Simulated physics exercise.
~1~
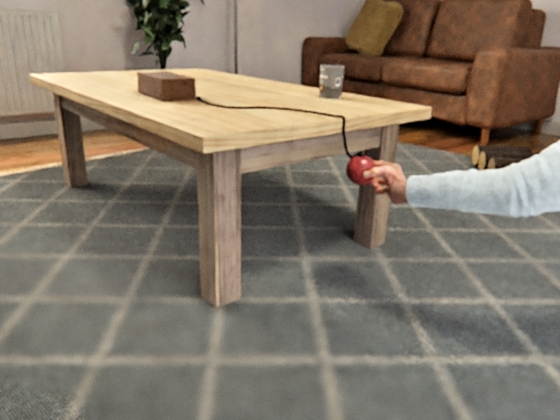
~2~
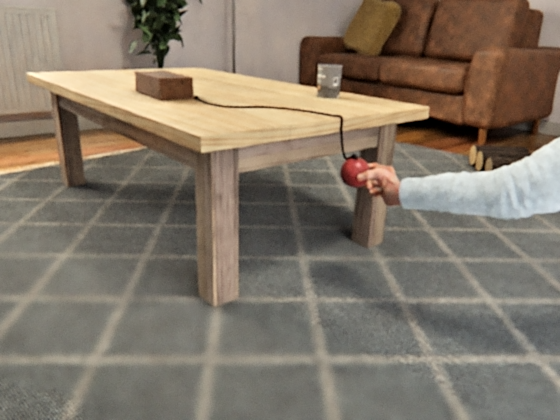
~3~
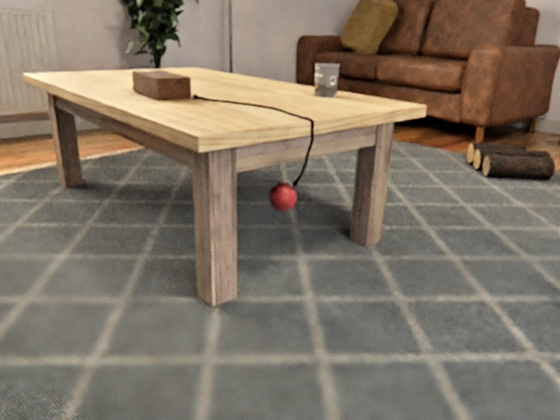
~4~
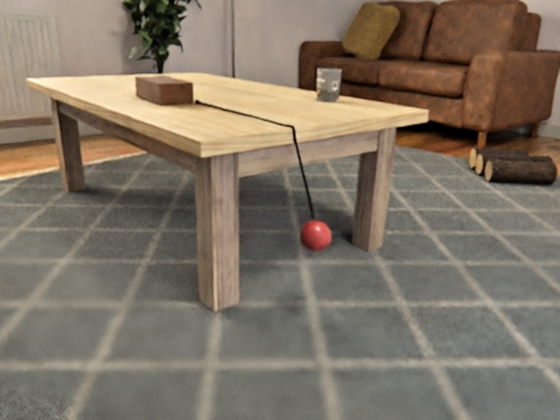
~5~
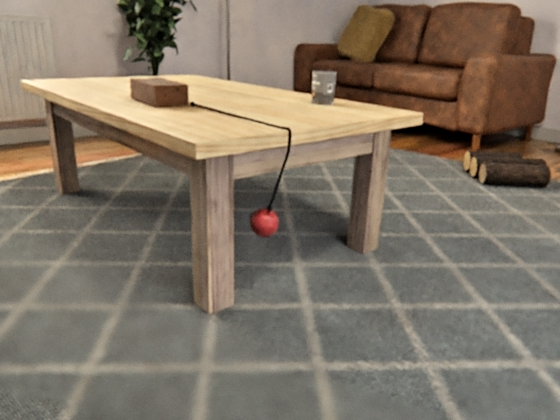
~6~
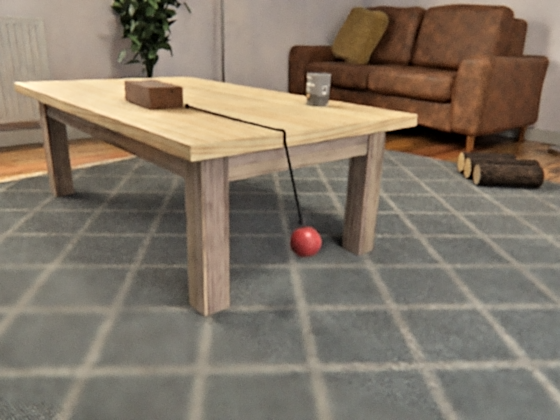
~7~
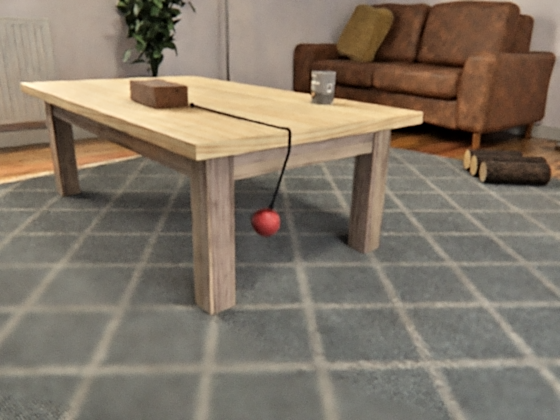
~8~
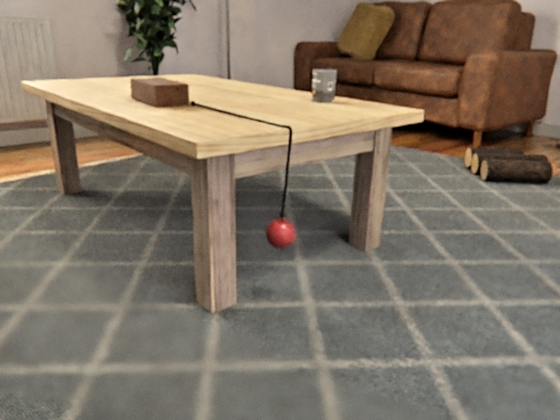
Red apple on a dark cord dropping from a hand, swinging below a wooden table's edge, left dangling while brick and cup stay put.
